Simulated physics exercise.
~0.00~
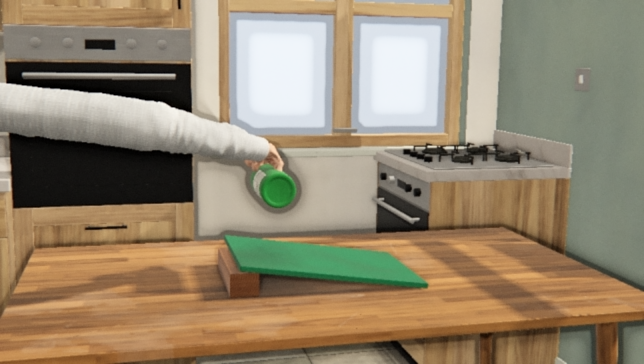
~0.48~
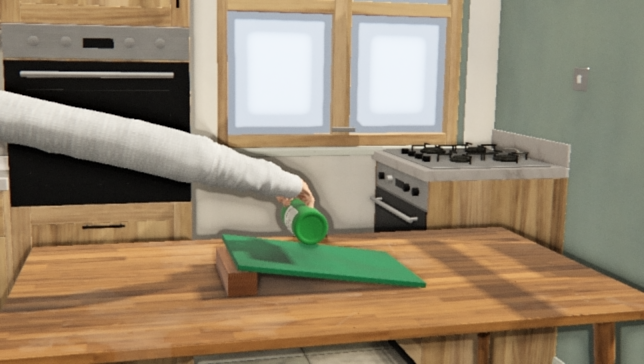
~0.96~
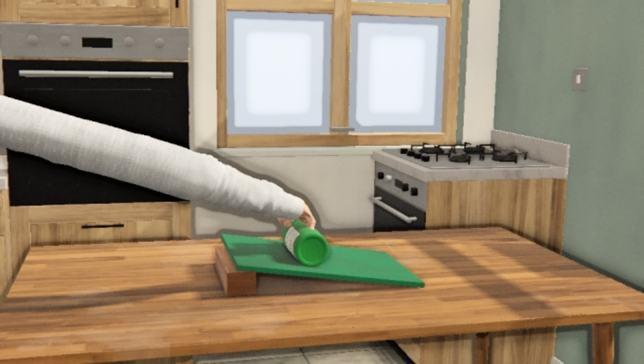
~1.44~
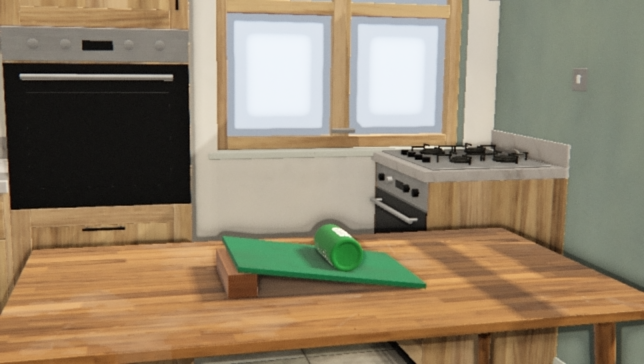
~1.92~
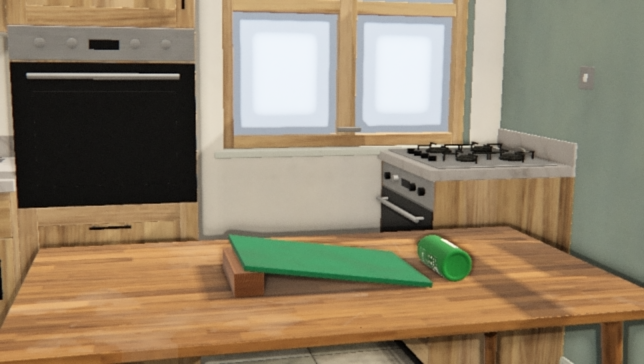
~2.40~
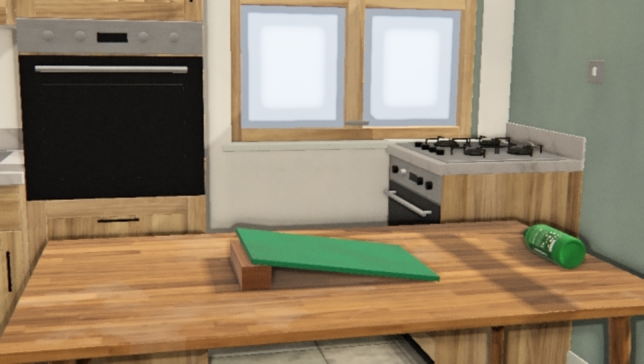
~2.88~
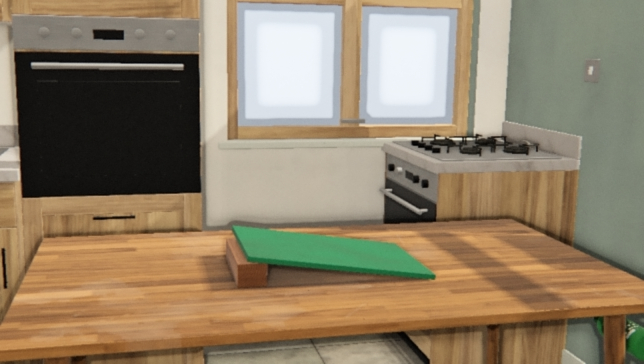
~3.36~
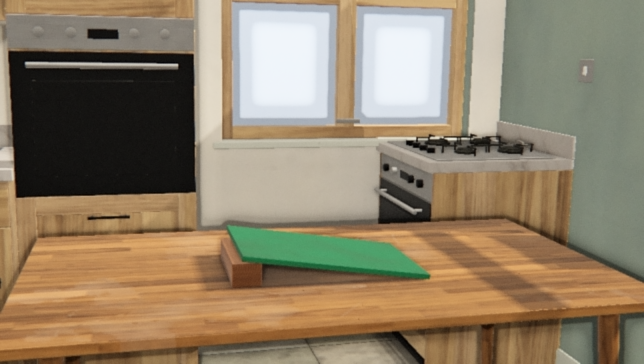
Green bottle placed on its side by a hand on a tilted green board, rolling down rightward and off the wooden table.
